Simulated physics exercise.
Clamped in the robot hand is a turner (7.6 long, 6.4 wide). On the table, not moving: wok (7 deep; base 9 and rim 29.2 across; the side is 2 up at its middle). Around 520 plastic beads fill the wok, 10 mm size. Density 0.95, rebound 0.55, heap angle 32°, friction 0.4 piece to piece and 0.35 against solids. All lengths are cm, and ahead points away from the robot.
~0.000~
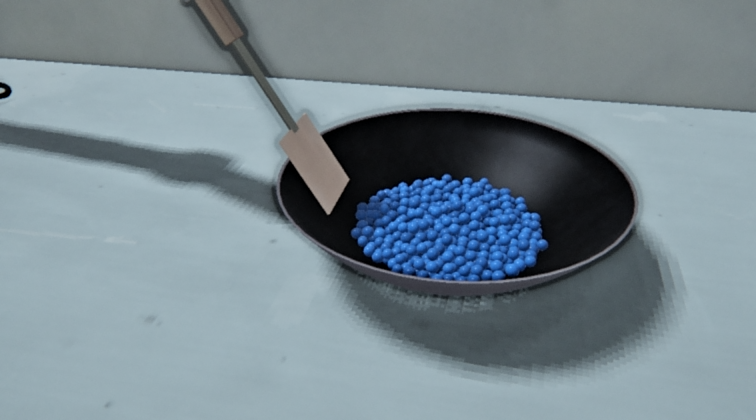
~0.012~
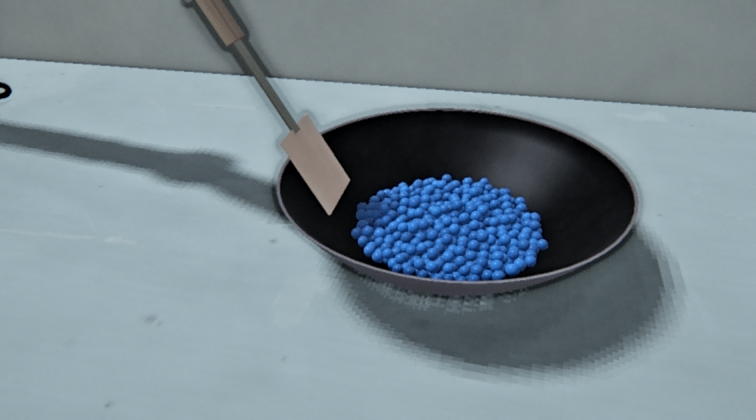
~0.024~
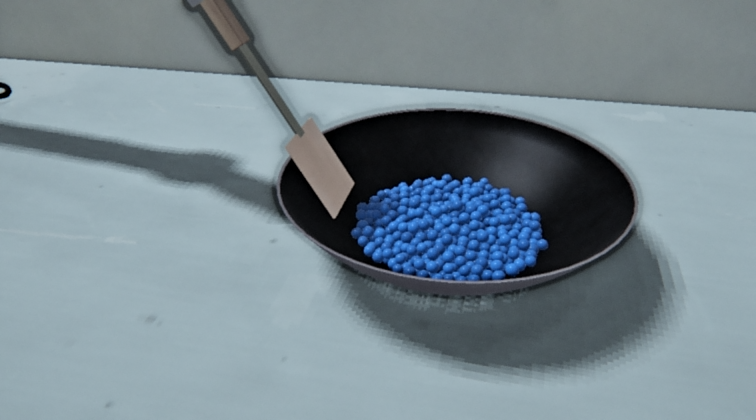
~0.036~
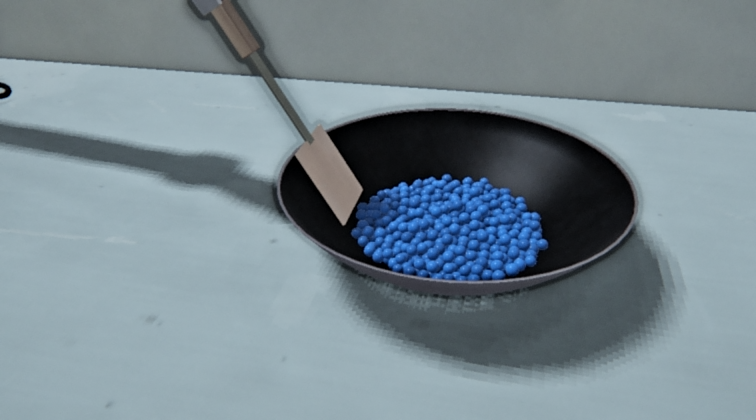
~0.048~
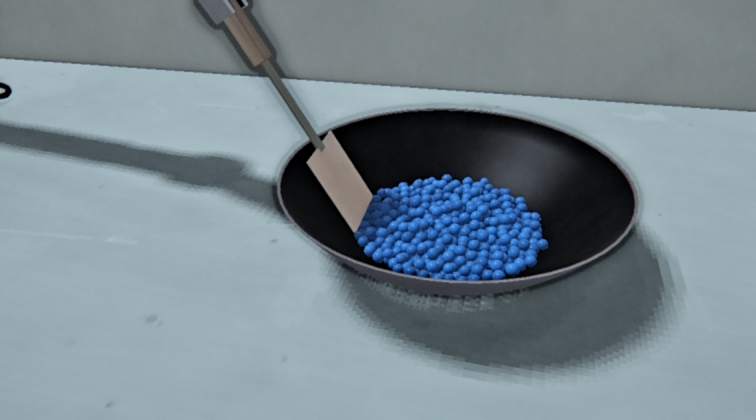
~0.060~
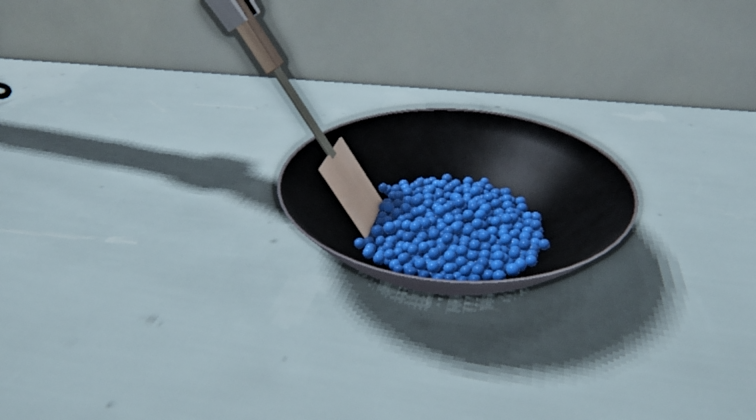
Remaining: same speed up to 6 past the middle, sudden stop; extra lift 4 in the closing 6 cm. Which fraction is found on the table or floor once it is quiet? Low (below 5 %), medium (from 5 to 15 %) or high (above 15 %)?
On the table or floor the share is low, below 5 %.
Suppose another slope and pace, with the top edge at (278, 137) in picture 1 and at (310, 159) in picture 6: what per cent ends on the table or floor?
Some 0 per cent.
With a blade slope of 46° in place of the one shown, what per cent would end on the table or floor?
Then about 0 per cent.
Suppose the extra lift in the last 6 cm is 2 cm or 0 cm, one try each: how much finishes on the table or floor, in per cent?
About 0 and 0 per cent.
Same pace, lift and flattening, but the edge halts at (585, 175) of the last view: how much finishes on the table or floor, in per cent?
About 20 per cent.
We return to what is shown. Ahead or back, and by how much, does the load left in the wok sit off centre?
Some 4.0 cm ahead.
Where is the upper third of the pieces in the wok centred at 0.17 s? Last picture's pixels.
At about (510, 216).
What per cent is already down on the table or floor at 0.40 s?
Roughly 0 per cent.
After 0.12 s, sloping 59°, highest piece 5 above the table; 523 in the wok.
After 0.17 s, sloping 59°, highest piece 5 above the table; 523 in the wok.
After 0.40 s, sloping 59°, highest piece 9 above the table; 515 in the wok, 2 on the table or floor, 6 on the blade or in flight.
After 1.45 s, sloping 59°, highest piece 6 above the table; 515 in the wok, 8 on the table or floor.
In the end, 515 in the wok, 8 on the table or floor. That is 2 % on the table or floor.
